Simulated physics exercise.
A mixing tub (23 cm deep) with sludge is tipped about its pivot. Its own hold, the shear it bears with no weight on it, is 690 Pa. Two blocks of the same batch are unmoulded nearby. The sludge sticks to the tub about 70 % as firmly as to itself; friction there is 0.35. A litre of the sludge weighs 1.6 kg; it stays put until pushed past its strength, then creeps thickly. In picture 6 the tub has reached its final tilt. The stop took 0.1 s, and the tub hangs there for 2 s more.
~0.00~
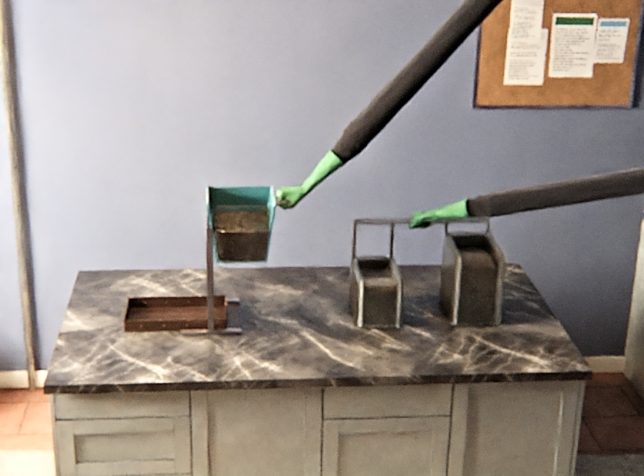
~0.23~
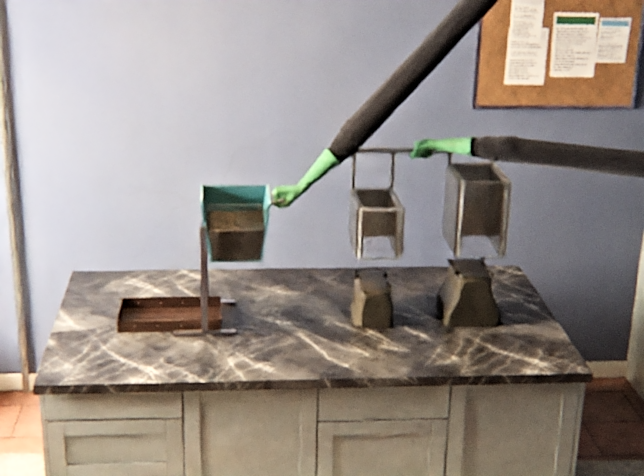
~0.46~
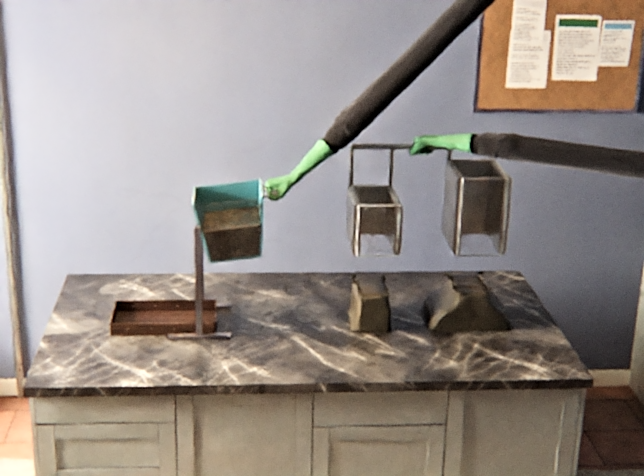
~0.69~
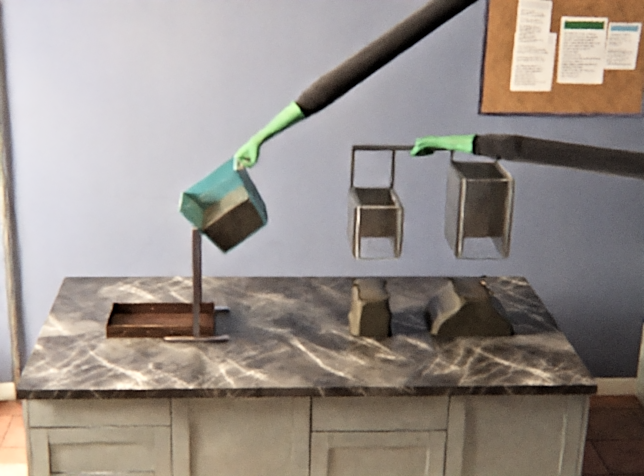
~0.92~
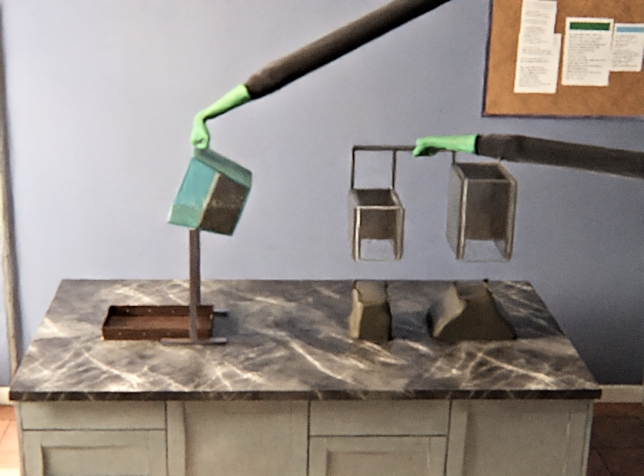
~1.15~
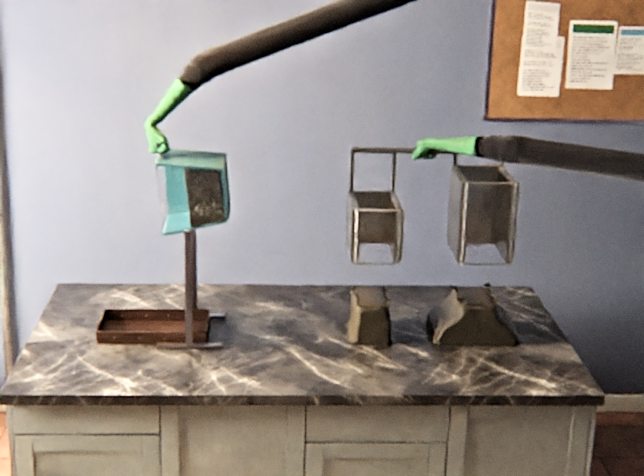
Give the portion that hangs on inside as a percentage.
It comes to some 56 %.
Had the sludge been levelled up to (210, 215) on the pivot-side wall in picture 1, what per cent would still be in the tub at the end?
It would be near 0 %.
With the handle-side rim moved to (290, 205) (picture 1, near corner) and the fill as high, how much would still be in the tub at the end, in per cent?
Then about 40 %.
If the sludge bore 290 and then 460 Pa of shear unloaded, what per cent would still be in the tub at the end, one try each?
In that order: 35 %, 45 %.
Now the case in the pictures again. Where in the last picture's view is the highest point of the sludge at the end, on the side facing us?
Near (193, 206).
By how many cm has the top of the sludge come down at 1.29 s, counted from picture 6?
Roughly 3 cm.
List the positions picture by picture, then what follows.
The first frame shows handle-side rim at (274, 205), tilt 0 degrees; crest of the sludge at (216, 232); block heights 17 cm, 26 cm (left to right).
The second frame shows handle-side rim at (269, 204), tilt 0 degrees; crest of the sludge at (210, 231); block heights 16 cm, 21 cm (left to right).
The third frame shows handle-side rim at (261, 197), tilt 7 degrees; crest of the sludge at (257, 225); block heights 16 cm, 16 cm (left to right).
The fourth frame shows handle-side rim at (235, 171), tilt 37 degrees; crest of the sludge at (248, 198); block heights 16 cm, 16 cm (left to right).
The fifth frame shows handle-side rim at (192, 159), tilt 69 degrees; crest of the sludge at (221, 176); block heights 16 cm, 16 cm (left to right).
The sixth frame shows handle-side rim at (156, 166), tilt 95 degrees; crest of the sludge at (216, 172); block heights 16 cm, 16 cm (left to right).
After 1.29 s, the tub is at 95 degrees and holds 100 %.
After 1.46 s, the tub is at 95 degrees and holds 92 %.
After 1.63 s, the tub is at 95 degrees and holds 70 %.
After 1.80 s, the tub is at 95 degrees and holds 57 %.
After 3.15 s, the tub is at 95 degrees and holds 56 %.
